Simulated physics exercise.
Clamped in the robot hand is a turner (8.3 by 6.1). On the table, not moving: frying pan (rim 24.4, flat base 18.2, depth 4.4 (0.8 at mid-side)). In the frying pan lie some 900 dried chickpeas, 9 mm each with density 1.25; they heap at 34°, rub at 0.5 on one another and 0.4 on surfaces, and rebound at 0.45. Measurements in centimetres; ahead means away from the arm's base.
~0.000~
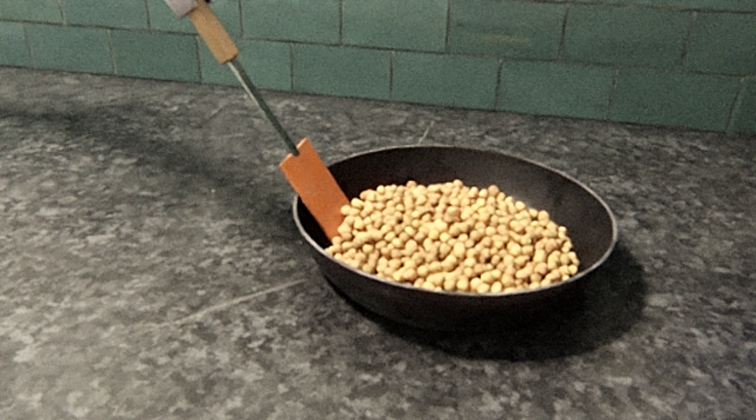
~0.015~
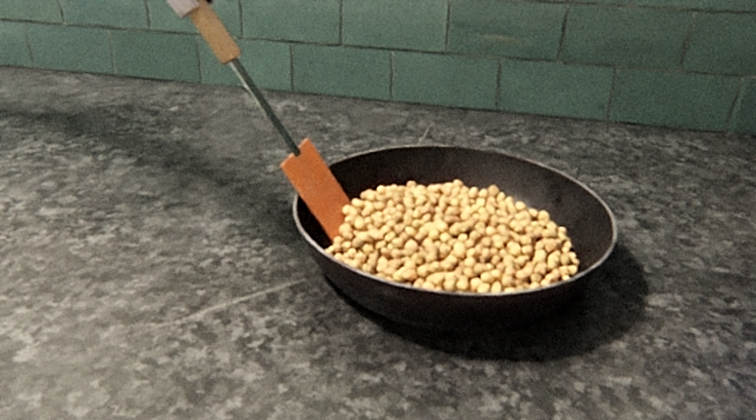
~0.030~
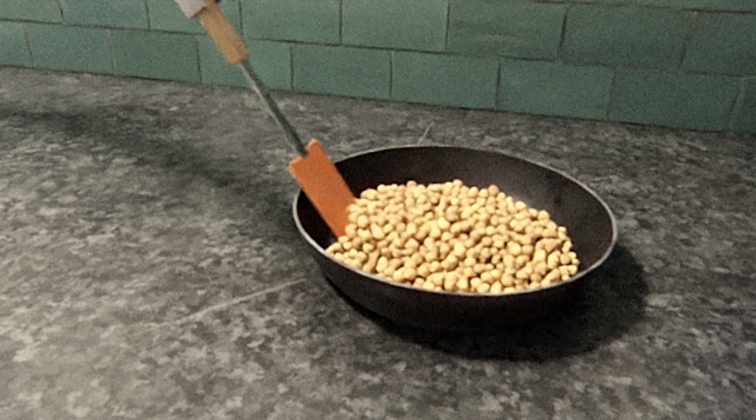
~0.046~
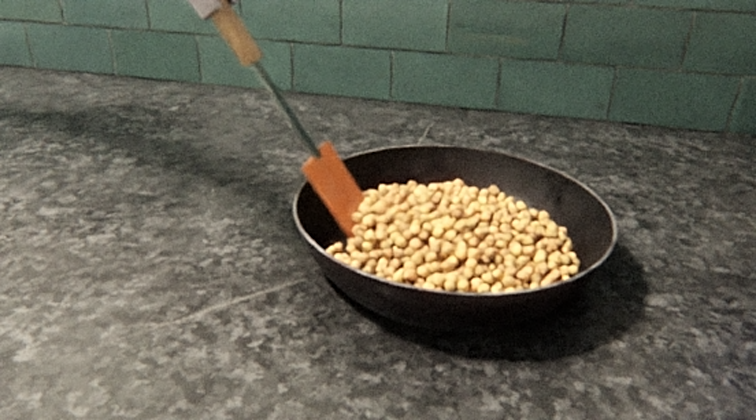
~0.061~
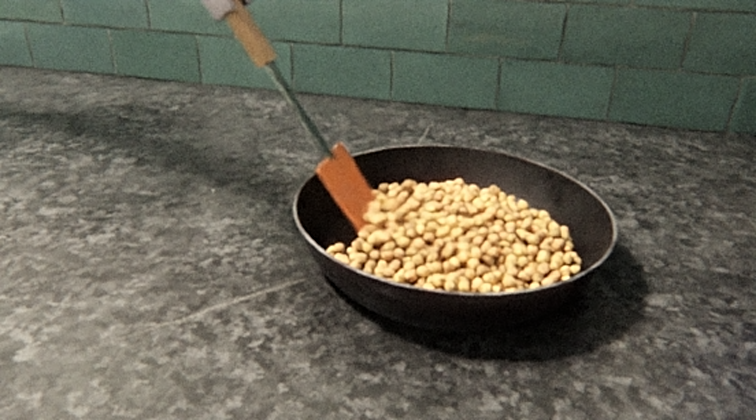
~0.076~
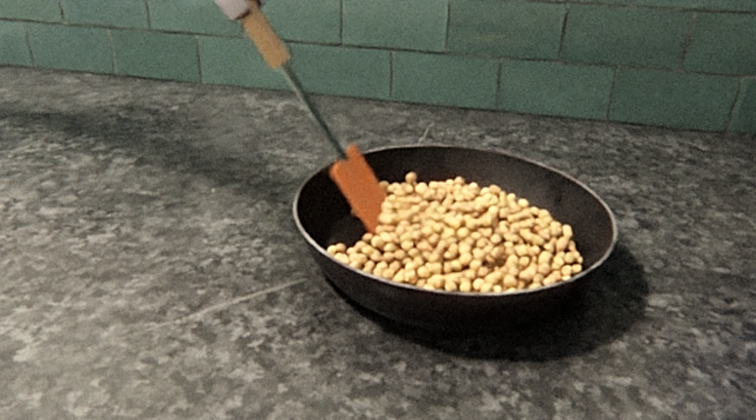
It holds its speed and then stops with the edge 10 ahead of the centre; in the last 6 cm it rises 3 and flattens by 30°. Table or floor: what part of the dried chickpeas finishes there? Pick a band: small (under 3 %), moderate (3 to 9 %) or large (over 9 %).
The share is large, over 9 %.
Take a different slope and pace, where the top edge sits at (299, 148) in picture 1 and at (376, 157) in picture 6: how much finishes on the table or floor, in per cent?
Around 20 per cent finishes there.
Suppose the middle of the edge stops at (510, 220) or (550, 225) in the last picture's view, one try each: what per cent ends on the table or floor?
Close to 0 and close to 0 per cent, respectively.
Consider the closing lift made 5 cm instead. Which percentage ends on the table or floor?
Some 10 per cent.
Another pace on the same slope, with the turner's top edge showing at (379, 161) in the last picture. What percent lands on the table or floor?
Near 20 in a hundred.
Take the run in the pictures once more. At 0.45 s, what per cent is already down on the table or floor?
Close to 10 per cent of the load.
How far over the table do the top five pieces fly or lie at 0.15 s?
4 cm or so.
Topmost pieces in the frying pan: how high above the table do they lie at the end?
It reaches around 4.5 cm.
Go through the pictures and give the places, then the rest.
The turner top edge at (293, 151), sloping 56°; upper third of the load around (452, 231), from x 330 to 575, top at y 185; 900 in the frying pan, in the first picture.
The turner top edge at (295, 151), sloping 56°; upper third of the load around (452, 230), from x 330 to 575, top at y 185, in the second picture.
The turner top edge at (303, 152), sloping 56°; upper third of the load around (448, 229), from x 330 to 575, top at y 185, in the third picture.
The turner top edge at (316, 154), sloping 56°; upper third of the load around (448, 228), from x 330 to 575, top at y 185, in the fourth picture.
The turner top edge at (329, 155), sloping 56°; upper third of the load around (452, 226), from x 330 to 575, top at y 185, in the fifth picture.
The turner top edge at (342, 157), sloping 56°; upper third of the load around (457, 228), from x 330 to 580, top at y 180; 900 in the frying pan, in the sixth picture.
After 0.15 s, sloping 56°, highest piece 5 above the table; 900 in the frying pan.
After 0.22 s, sloping 46°, highest piece 6 above the table; 900 in the frying pan.
After 0.45 s, sloping 26°, highest piece 6 above the table; 777 in the frying pan, 108 on the table or floor, 15 on the blade or in flight.
After 1.50 s, sloping 26°, highest piece 4 above the table; 777 in the frying pan, 123 on the table or floor.
In the end, 777 in the frying pan, 123 on the table or floor. That is 14 % on the table or floor.
